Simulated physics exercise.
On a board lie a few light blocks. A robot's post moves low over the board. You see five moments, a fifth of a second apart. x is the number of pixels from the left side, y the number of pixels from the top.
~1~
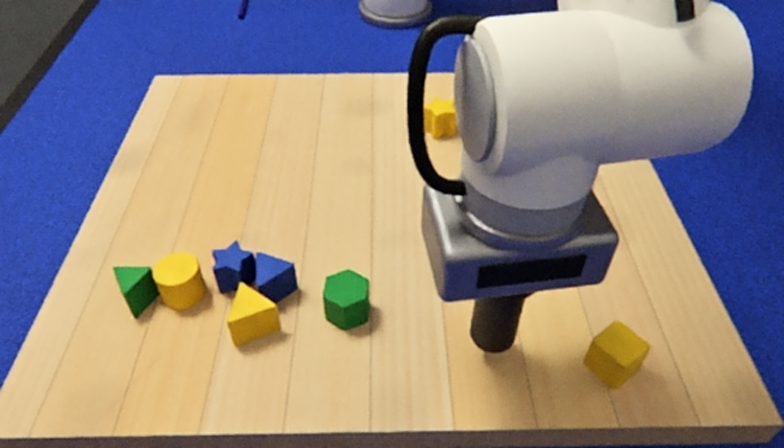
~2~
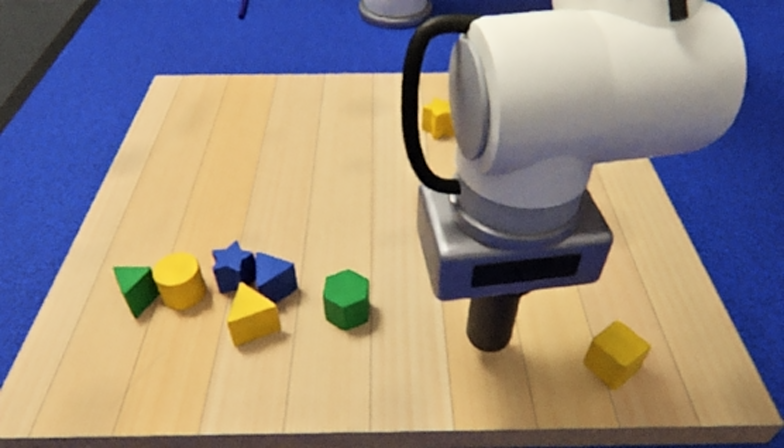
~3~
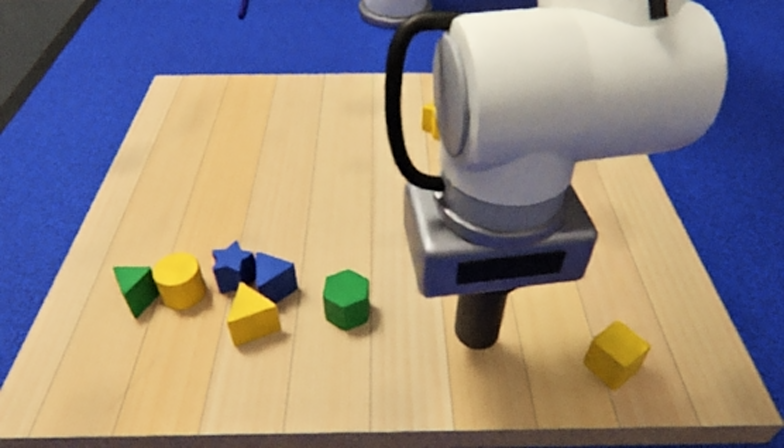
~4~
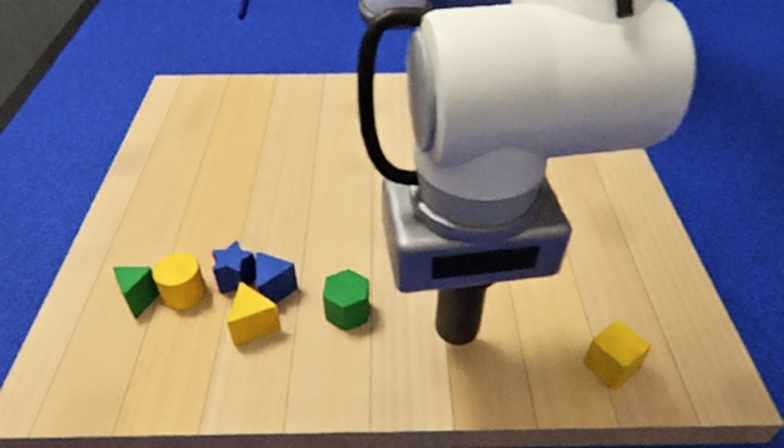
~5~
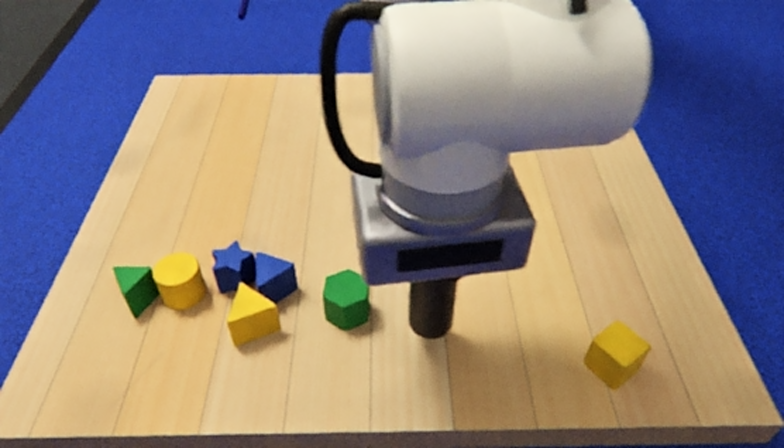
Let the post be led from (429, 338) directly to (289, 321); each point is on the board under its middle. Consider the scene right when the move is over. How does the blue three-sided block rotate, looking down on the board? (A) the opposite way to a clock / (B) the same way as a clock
My pick is A.
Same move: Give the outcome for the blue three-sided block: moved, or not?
Gets moved.
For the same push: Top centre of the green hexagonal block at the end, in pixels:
My estimate: (302, 264).
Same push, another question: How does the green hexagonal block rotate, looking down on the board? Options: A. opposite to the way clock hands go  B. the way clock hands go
My pick is B.
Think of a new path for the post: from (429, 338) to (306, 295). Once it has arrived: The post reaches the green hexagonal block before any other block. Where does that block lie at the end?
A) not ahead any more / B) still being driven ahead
Choice B: Still being driven ahead.
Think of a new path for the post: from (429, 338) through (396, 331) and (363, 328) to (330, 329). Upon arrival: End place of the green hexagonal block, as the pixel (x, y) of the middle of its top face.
The point I'd pick in the picture is (310, 274).
What follows on the original path. One third of the way, post (381, 317); nothing pushed yet.
Two thirds of the way, post (333, 312); green hexagonal block (314, 272), turned 50° clockwise.
At the end, post (286, 306); blue star-shaped block still; yellow three-sided block (236, 302); blue three-sided block (268, 255), turned 20° anticlockwise; green hexagonal block (302, 264), turned 95° clockwise.
